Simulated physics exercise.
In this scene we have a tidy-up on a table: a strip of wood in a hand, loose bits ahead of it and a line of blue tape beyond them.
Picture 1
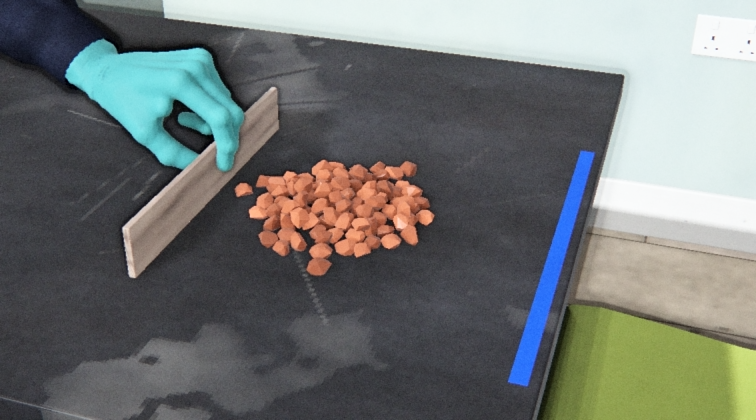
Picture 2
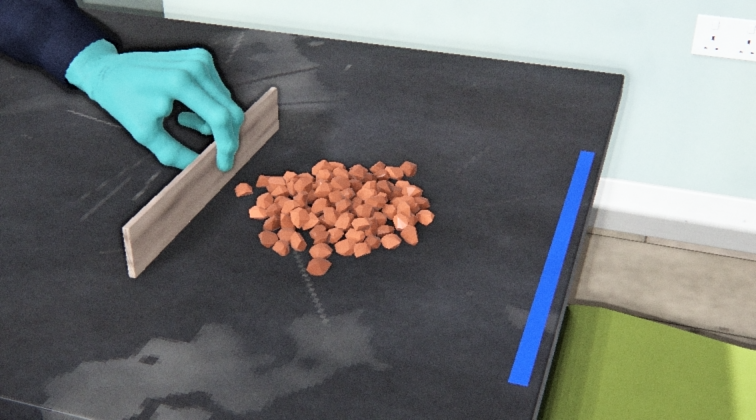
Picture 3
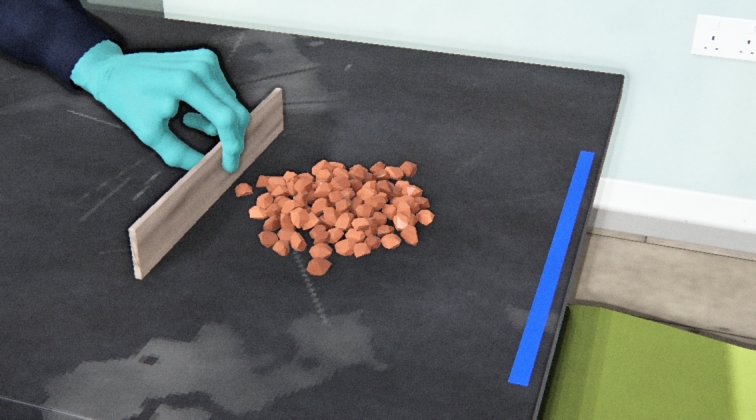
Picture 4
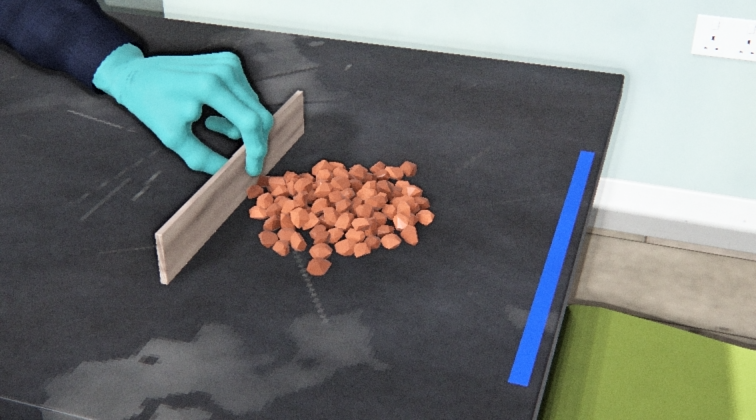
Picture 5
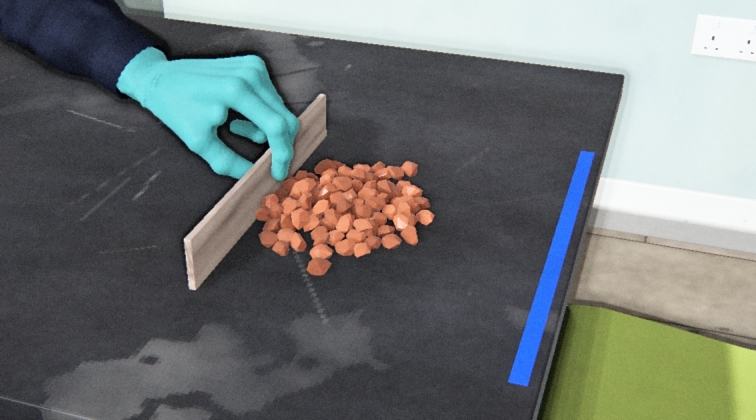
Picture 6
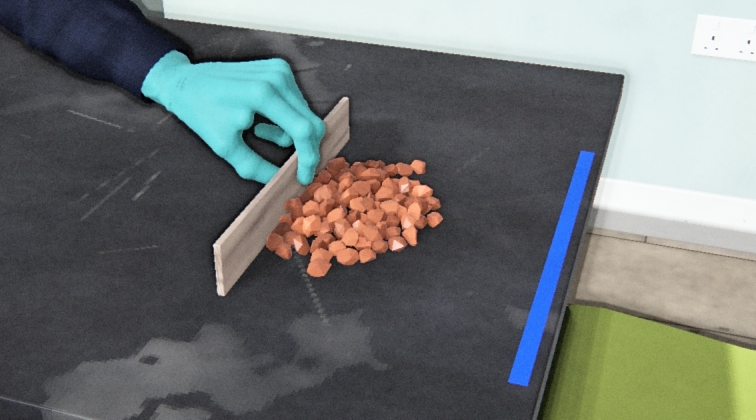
On a dark tabletop, a teal-gloved hand holding a wooden strip still, then sliding it right into reddish chunks and nudging them along.
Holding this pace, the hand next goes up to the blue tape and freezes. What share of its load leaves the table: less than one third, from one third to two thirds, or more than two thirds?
More than two thirds.
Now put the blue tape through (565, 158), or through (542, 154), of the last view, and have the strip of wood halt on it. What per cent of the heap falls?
About 70 %, then 50 %.
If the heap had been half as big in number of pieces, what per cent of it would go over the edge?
Some 100 per cent of the pieces.
Just after the last frame, strip of wood still moving, near (430, 183); heap all on the table, its front near (549, 251).
A moment on, strip of wood stopped at the blue tape; heap the larger part over the edge.
Further on, strip of wood stopped at the blue tape; heap every one over the edge.
When it is over, strip of wood stopped at the blue tape; heap every one over the edge.
